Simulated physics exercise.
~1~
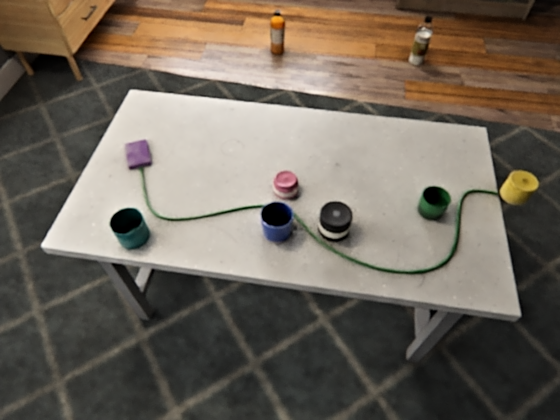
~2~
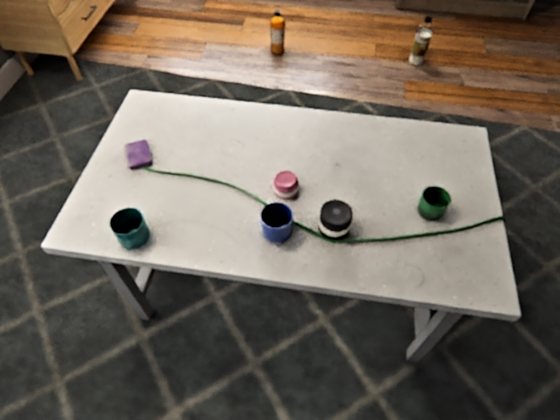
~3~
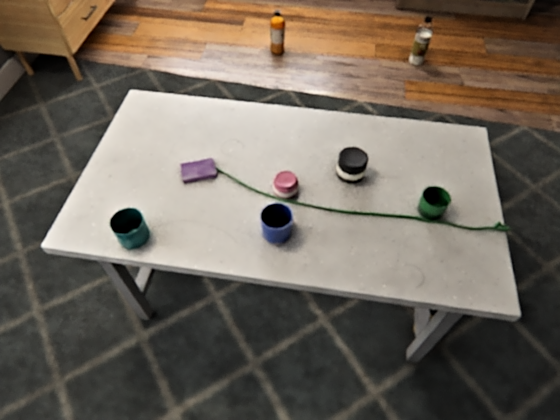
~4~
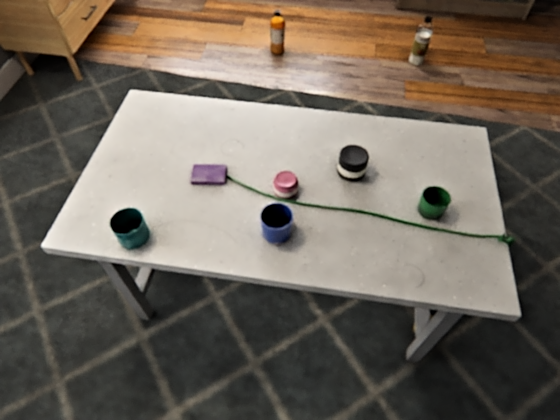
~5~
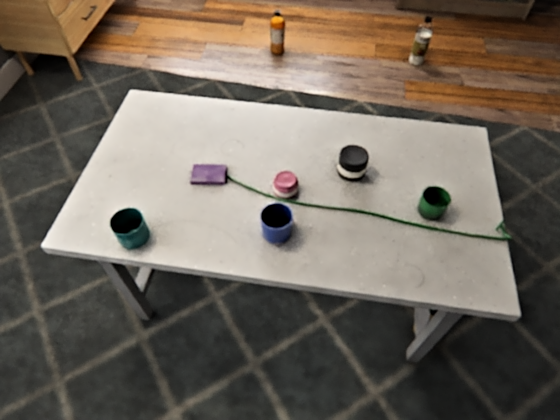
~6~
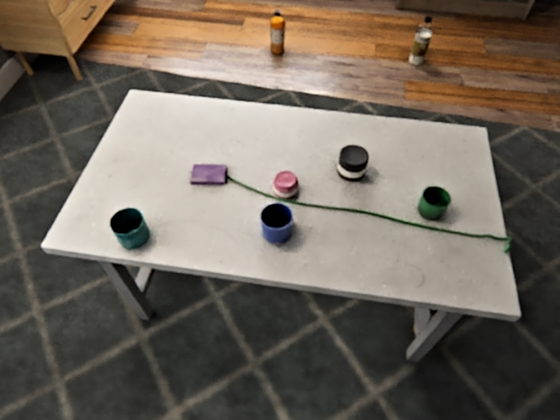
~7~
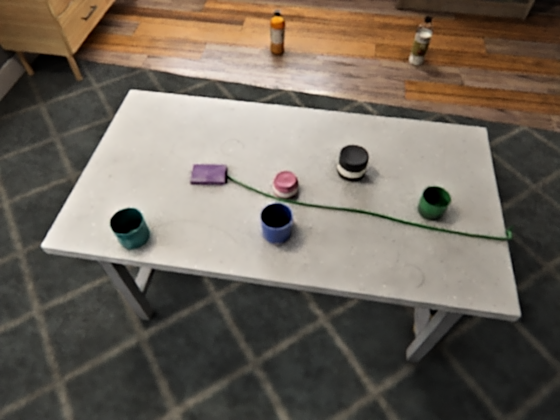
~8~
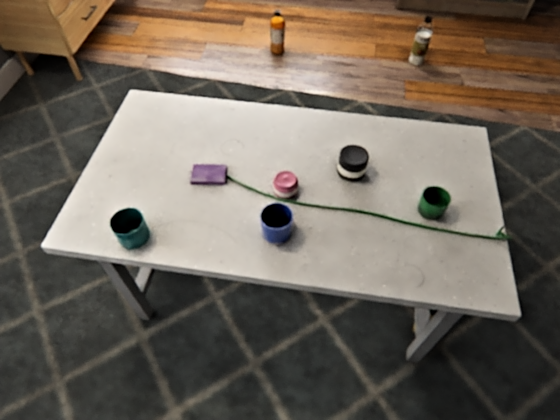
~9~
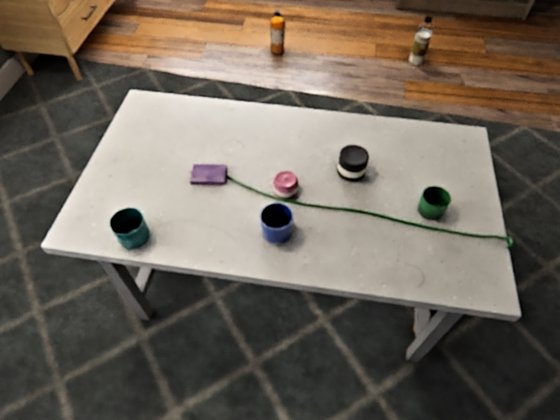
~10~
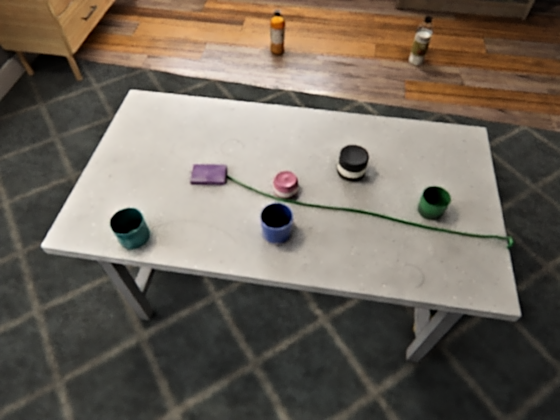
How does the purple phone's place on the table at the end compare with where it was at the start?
It starts near the left end of the table and finishes farther to the right and slightly nearer the front, closer to the pink jar.
